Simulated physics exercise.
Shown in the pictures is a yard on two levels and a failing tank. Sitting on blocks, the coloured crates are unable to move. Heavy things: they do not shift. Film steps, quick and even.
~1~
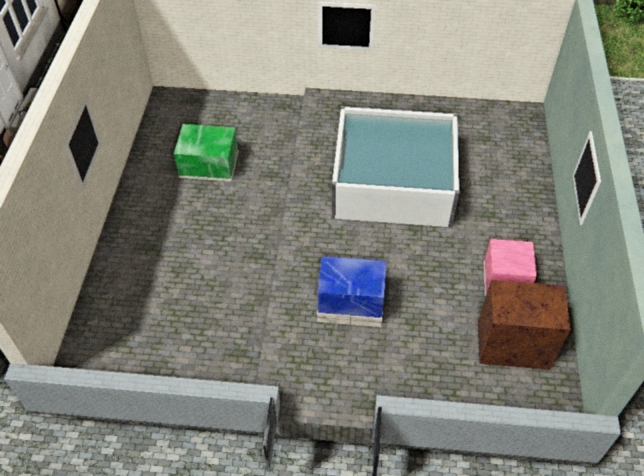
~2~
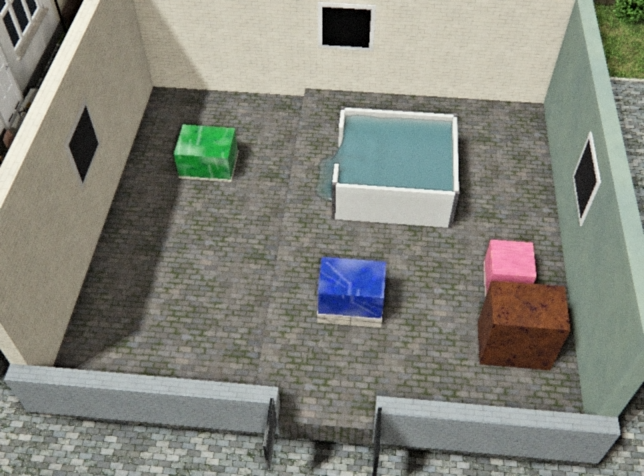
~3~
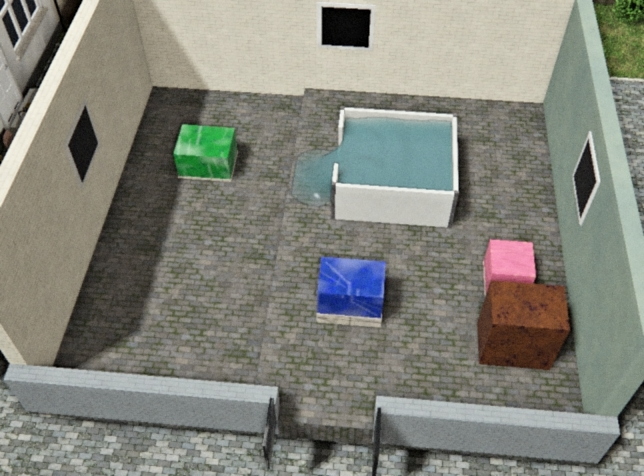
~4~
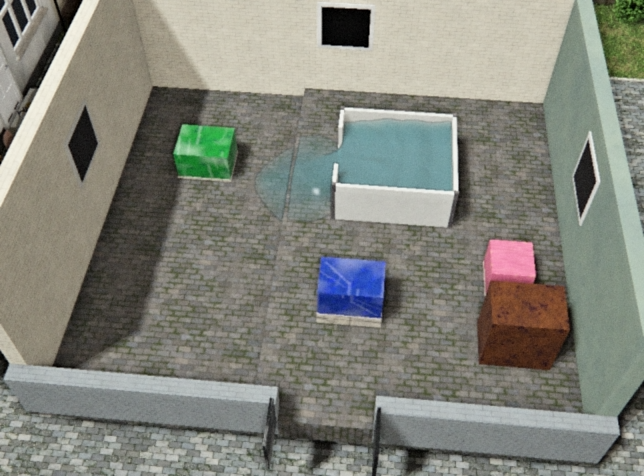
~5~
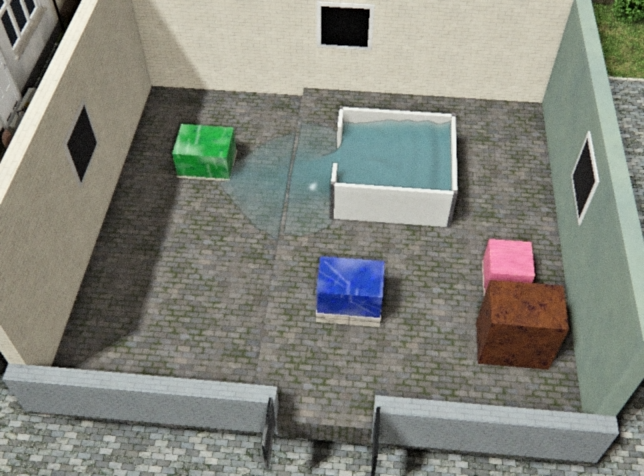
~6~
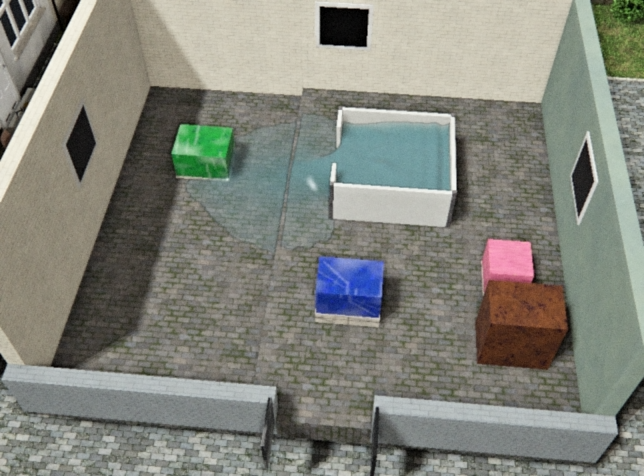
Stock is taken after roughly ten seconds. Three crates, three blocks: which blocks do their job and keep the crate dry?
The blue crate is safe from the water, the pink crate is safe from the water, the green crate is caught by the water.
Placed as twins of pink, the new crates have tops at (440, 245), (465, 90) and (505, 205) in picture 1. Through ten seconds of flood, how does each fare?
In the listed order, the first crate remains untouched, the second remains untouched, while the third remains untouched.
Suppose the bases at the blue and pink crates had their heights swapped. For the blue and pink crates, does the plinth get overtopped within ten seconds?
Briefly, the blue crate is left untouched and the pink crate is left untouched.
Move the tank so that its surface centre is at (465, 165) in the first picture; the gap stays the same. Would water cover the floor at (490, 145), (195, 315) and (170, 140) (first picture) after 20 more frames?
Results in order - left untouched, swamped, swamped.
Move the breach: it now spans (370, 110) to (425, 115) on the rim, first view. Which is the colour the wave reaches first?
It's the green one.
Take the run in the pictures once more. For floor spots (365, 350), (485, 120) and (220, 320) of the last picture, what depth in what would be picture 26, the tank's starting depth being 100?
Around 0, 0 and 2 %.
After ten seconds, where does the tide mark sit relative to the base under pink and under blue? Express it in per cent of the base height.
About 0 and 0 per cent.
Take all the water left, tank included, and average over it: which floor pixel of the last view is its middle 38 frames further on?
Centre point: Around (232, 219).
A moment on, water covers 25 % of the floor; the blue crate not reached, the pink crate not reached, the green crate water round its plinth.
Next, water covers 35 % of the floor; the blue crate water round its plinth, the pink crate not reached, the green crate water round its plinth.
Then, water covers 40 % of the floor; the blue crate water round its plinth, the pink crate not reached, the green crate water round its plinth.
Later, water covers 45 % of the floor; the blue crate water round its plinth, the pink crate not reached, the green crate water round its plinth.
In the end, water covers 45 % of the floor; the blue crate stayed above the water, the pink crate stayed above the water, the green crate was topped.
